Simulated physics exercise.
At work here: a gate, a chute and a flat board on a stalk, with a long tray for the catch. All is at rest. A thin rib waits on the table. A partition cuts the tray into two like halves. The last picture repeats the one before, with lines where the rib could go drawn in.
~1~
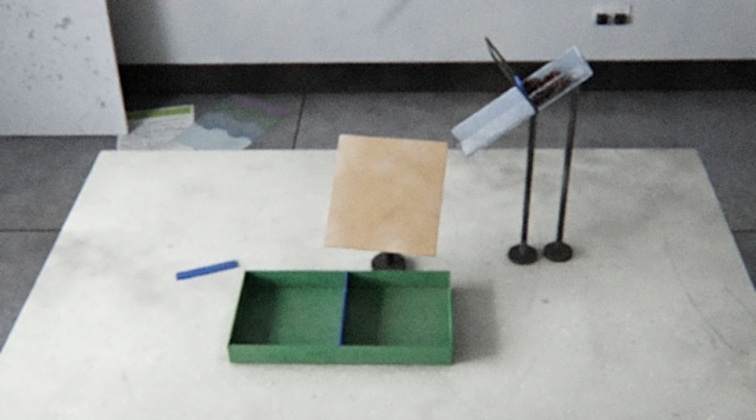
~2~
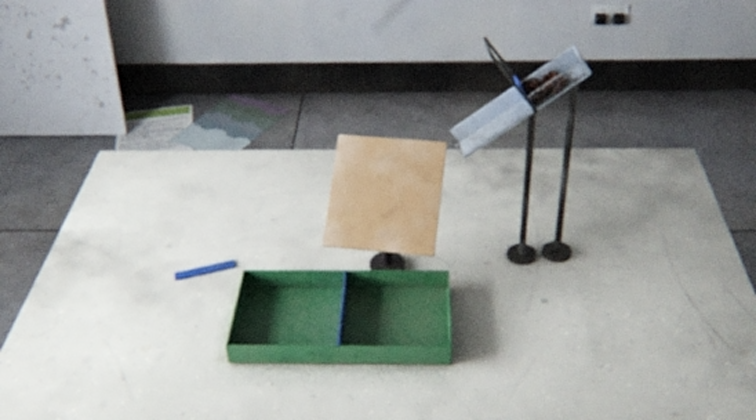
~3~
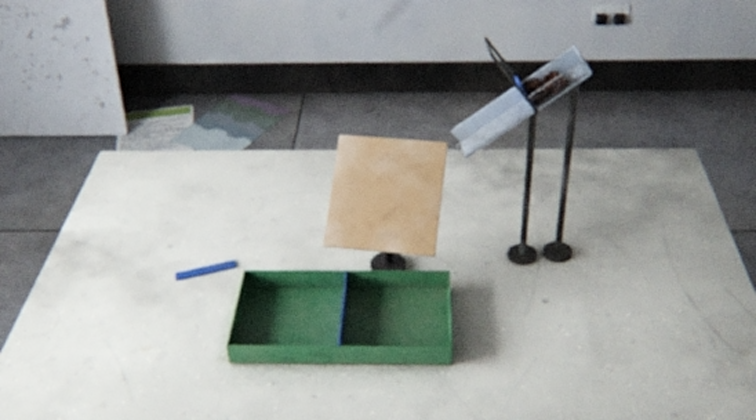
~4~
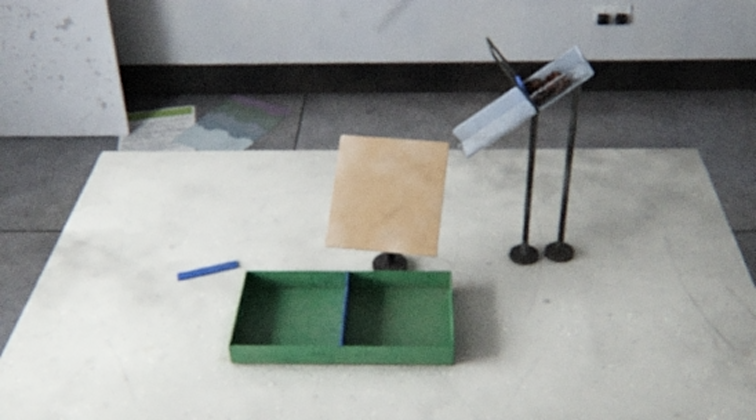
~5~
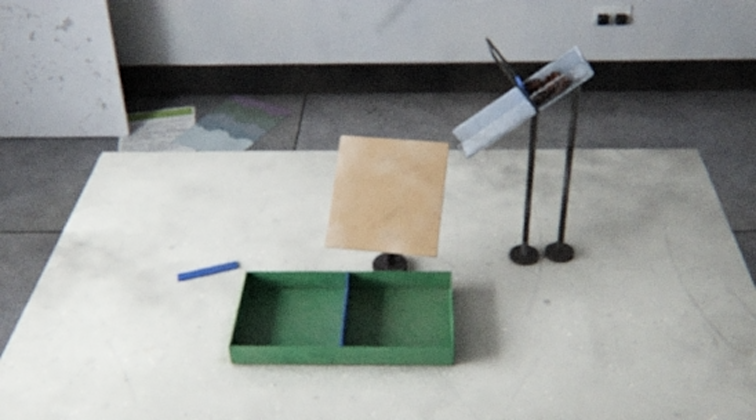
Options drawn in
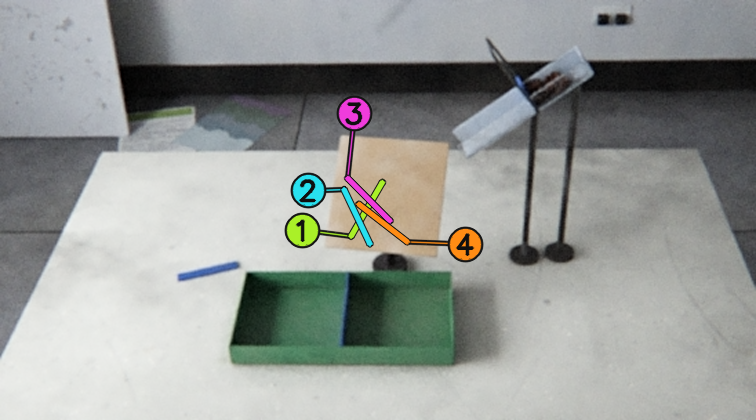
Nothing moves beyond a barely perceptible shake of the picture, in a view looking down from the front onto a pale tabletop in a grey-floored room. A clear chute on two dark stands slopes down leftward at right, holding dark brown pieces behind a gate. A tilted tan board stands mid-table behind a green tray with a blue divider, and a thin blue strip lies to the left.
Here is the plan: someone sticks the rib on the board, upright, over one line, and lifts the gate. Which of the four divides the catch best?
Line 1 does it best.
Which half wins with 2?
The right half.
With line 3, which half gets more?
The right half.
On the marked copy, line 1 from (382, 182) to (351, 236); line 2 from (344, 189) to (369, 243); line 3 from (347, 178) to (390, 220); line 4 from (358, 204) to (407, 241).
For line 1, of what is caught, roughly half in the left half, roughly half in the right.
For line 2, of what is caught, not one piece in the left half, every piece in the right.
For line 3, of what is caught, just a few in the left half, almost all in the right.
For line 4, of what is caught, about a tenth in the left half, almost all in the right.
